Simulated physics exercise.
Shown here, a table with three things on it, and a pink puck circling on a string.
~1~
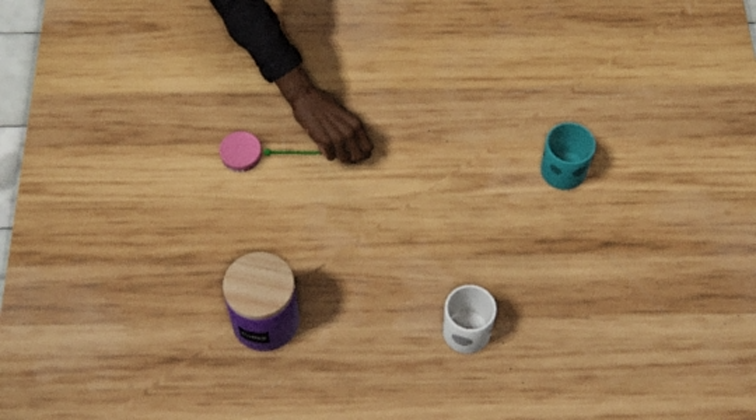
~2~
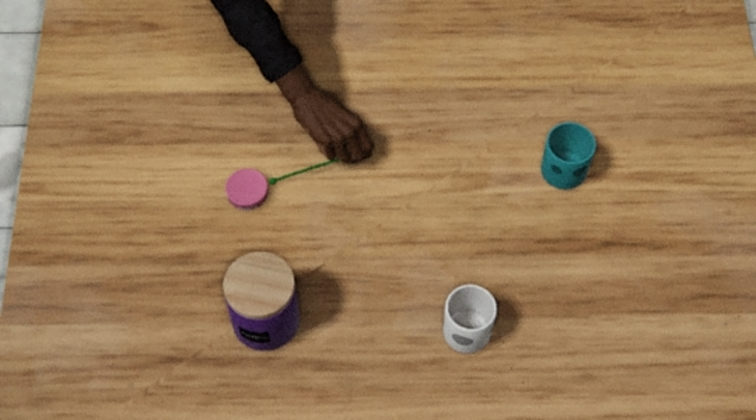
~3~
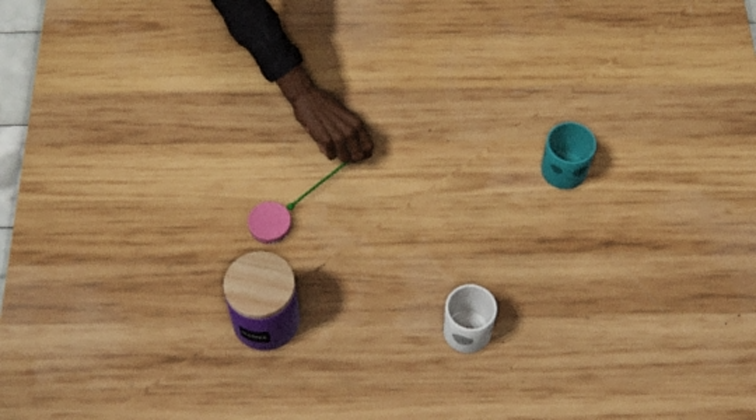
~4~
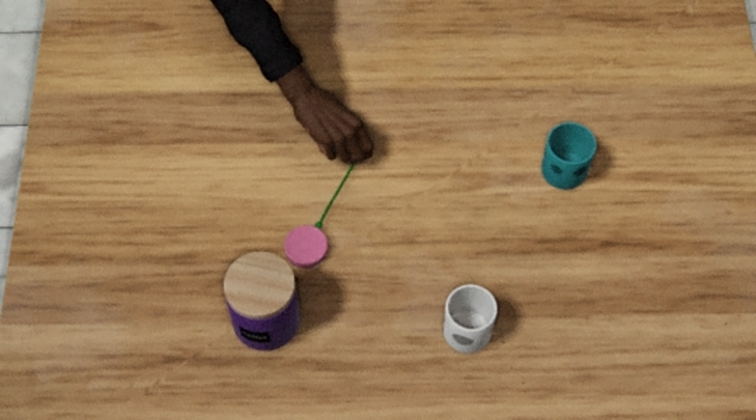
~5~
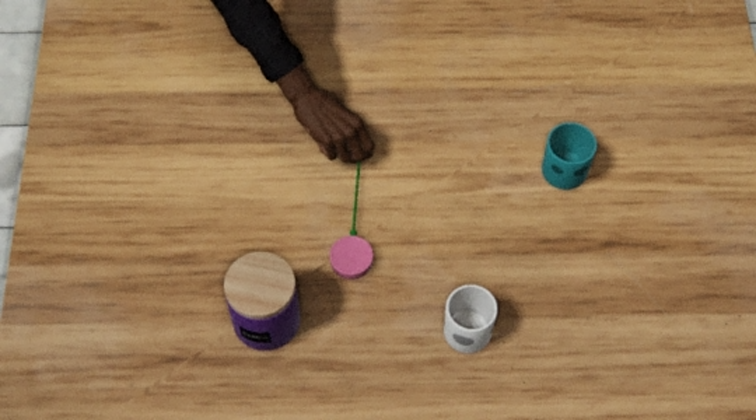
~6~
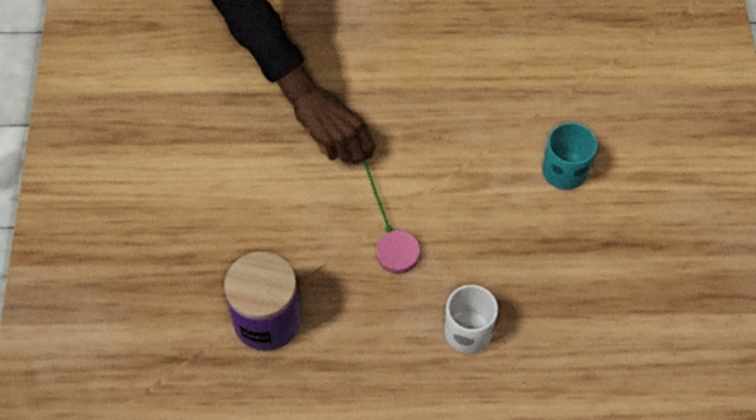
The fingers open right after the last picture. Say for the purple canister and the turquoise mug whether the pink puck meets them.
Outcome: The purple canister escapes it and the turquoise mug is struck.
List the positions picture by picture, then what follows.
The first picture shows pink puck (240, 149); purple canister (258, 283); turquoise mug (571, 143); white mug (471, 308).
The second picture shows pink puck (247, 187).
The third picture shows pink puck (269, 220).
The fourth picture shows pink puck (306, 245).
The fifth picture shows pink puck (351, 255).
The sixth picture shows pink puck (398, 249); purple canister (260, 283); turquoise mug (572, 143); white mug (472, 308); going round anticlockwise.
Then, 0.08 s past the final frame, puck near (477, 218).
Then, 0.20 s past the final frame, puck near (539, 194); turquoise mug pushed aside.
When it is over, puck near (539, 195); turquoise mug pushed aside. The purple canister stays untouched and the turquoise mug gets hit.
